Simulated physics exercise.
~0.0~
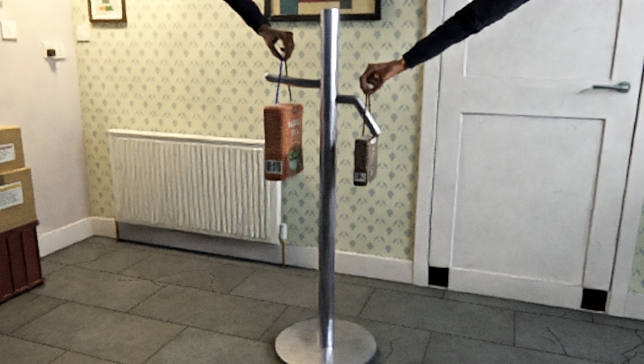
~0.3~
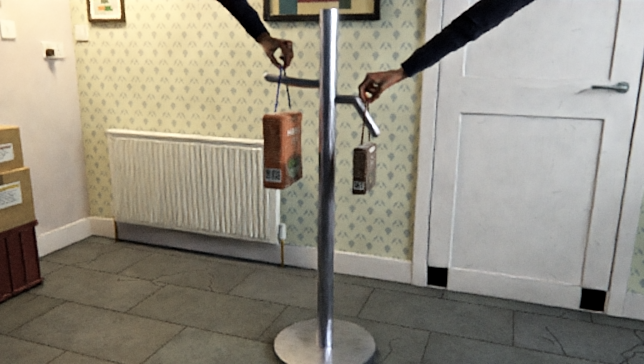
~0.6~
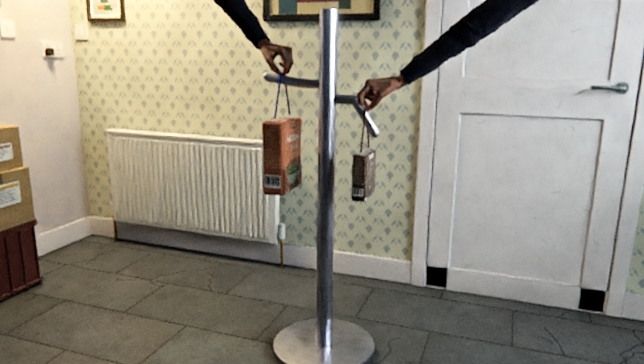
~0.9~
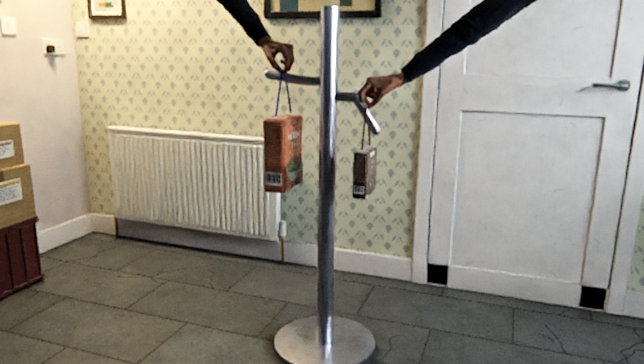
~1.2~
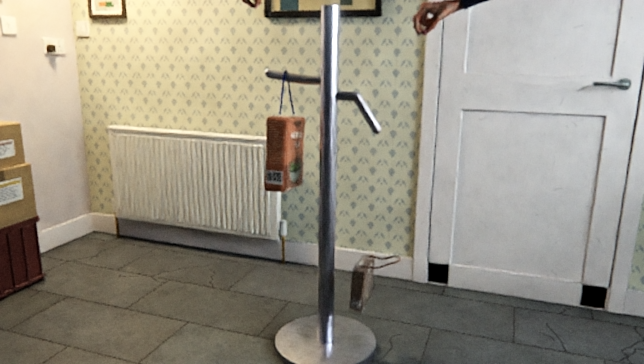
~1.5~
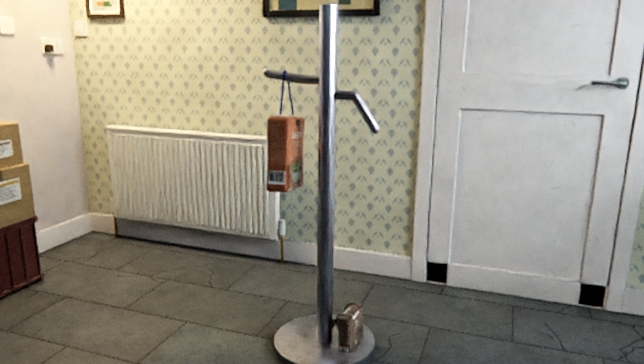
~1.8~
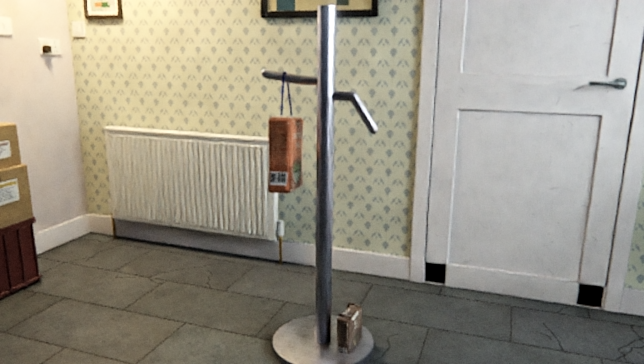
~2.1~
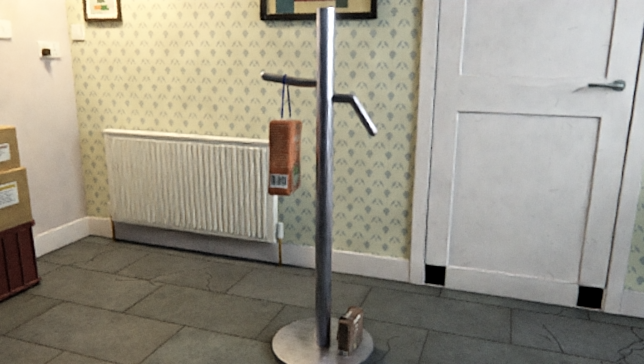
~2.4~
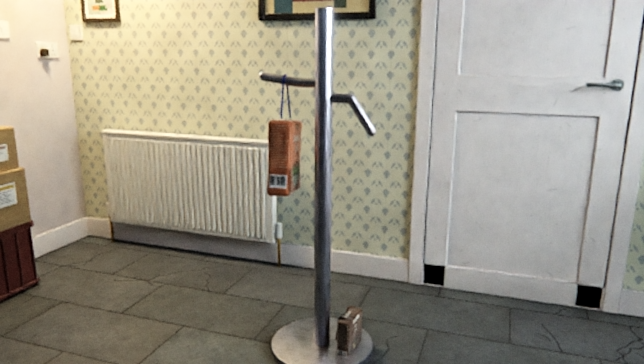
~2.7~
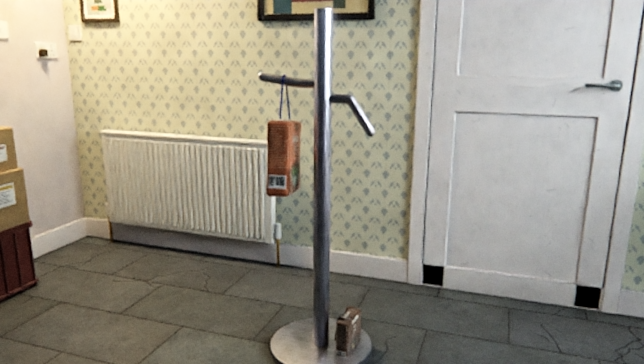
The clip opens on a metal post with two pegs, in a room with patterned wallpaper, a radiator and a white door. Two hands reach in from above, one holding an orange sack by its loop at the left peg, the other a smaller brown pouch at the downward-sloping right peg. They lower both items slightly, then let go and draw away. The orange sack stays hanging from the left peg, while the brown pouch drops beside the post. It comes to rest upright at the foot of the post, and the orange sack still hangs above.
